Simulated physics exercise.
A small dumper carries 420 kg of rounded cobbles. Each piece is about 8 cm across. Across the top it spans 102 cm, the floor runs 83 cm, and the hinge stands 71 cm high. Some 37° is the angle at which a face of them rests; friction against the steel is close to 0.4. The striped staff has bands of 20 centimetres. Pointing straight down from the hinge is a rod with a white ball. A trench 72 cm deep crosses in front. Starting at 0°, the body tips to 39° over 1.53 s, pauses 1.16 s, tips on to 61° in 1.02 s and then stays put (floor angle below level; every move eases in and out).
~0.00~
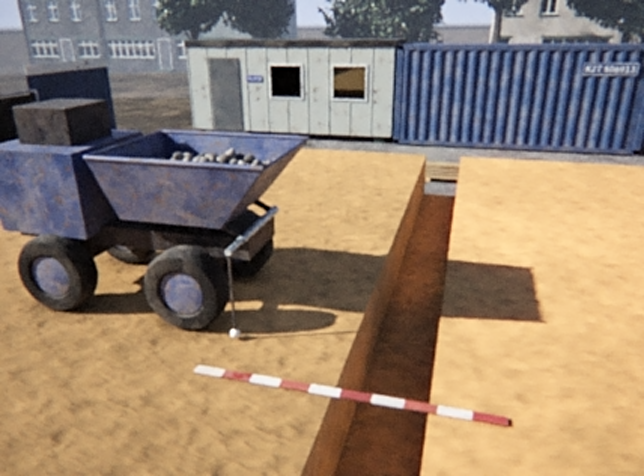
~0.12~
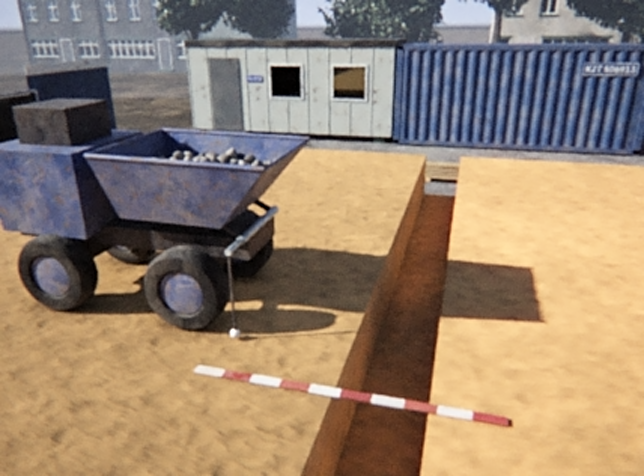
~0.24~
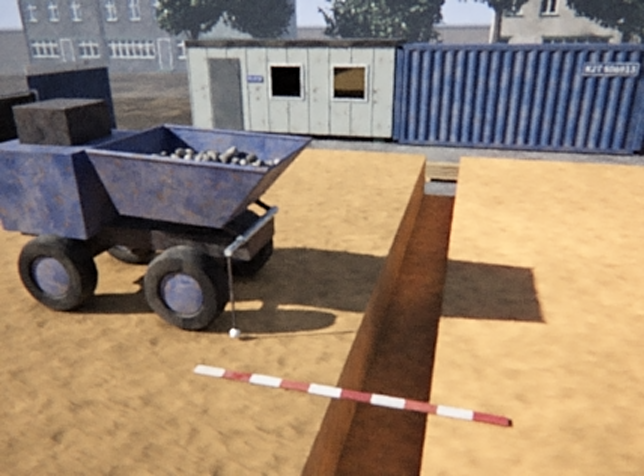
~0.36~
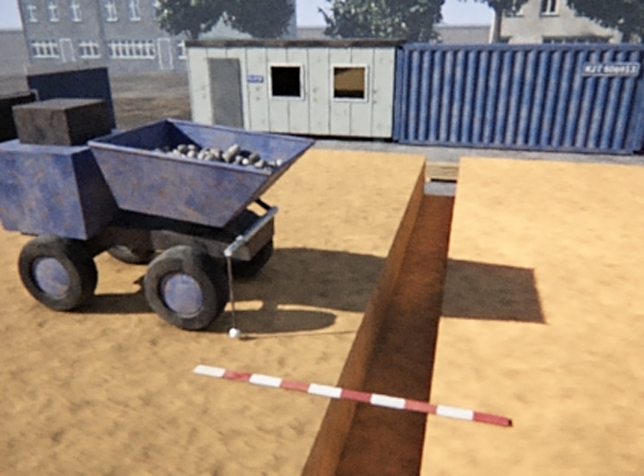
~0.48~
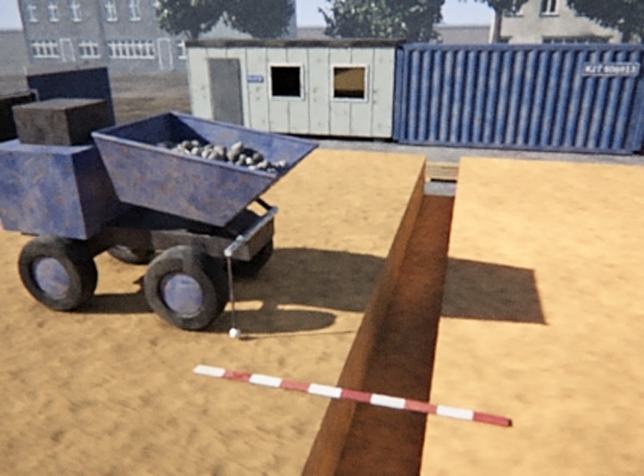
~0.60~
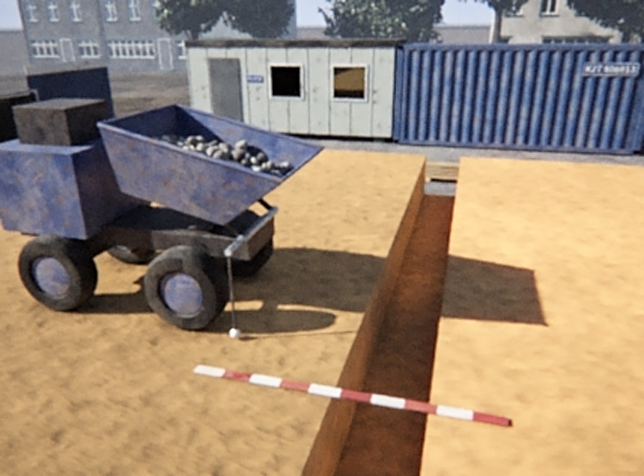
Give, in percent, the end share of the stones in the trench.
Near 75 percent.
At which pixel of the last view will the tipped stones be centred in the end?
In the last view, about (397, 388).
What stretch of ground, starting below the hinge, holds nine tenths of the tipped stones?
Distance from the hinge: About 140 cm.
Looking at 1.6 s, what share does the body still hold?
Held: Approx. 100 %.
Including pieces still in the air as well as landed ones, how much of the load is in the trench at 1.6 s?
Close to 0 per cent has got there by then.
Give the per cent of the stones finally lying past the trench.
Roughly 0 percent of it.
After 1.1 s the floor is at 33°; 100 % in the body; the foremost stones are at (285, 190).
After 1.6 s the floor is at 39°; 100 % in the body; the foremost stones are at (297, 193).
After 4.2 s the floor is at 61°; 74 % in the body, 7 % short of the trench, 18 % in the trench; the foremost stones are at (414, 334).
After 6.8 s the floor is at 61°; 19 % in the body, 7 % short of the trench, 74 % in the trench; the foremost stones are at (429, 392).
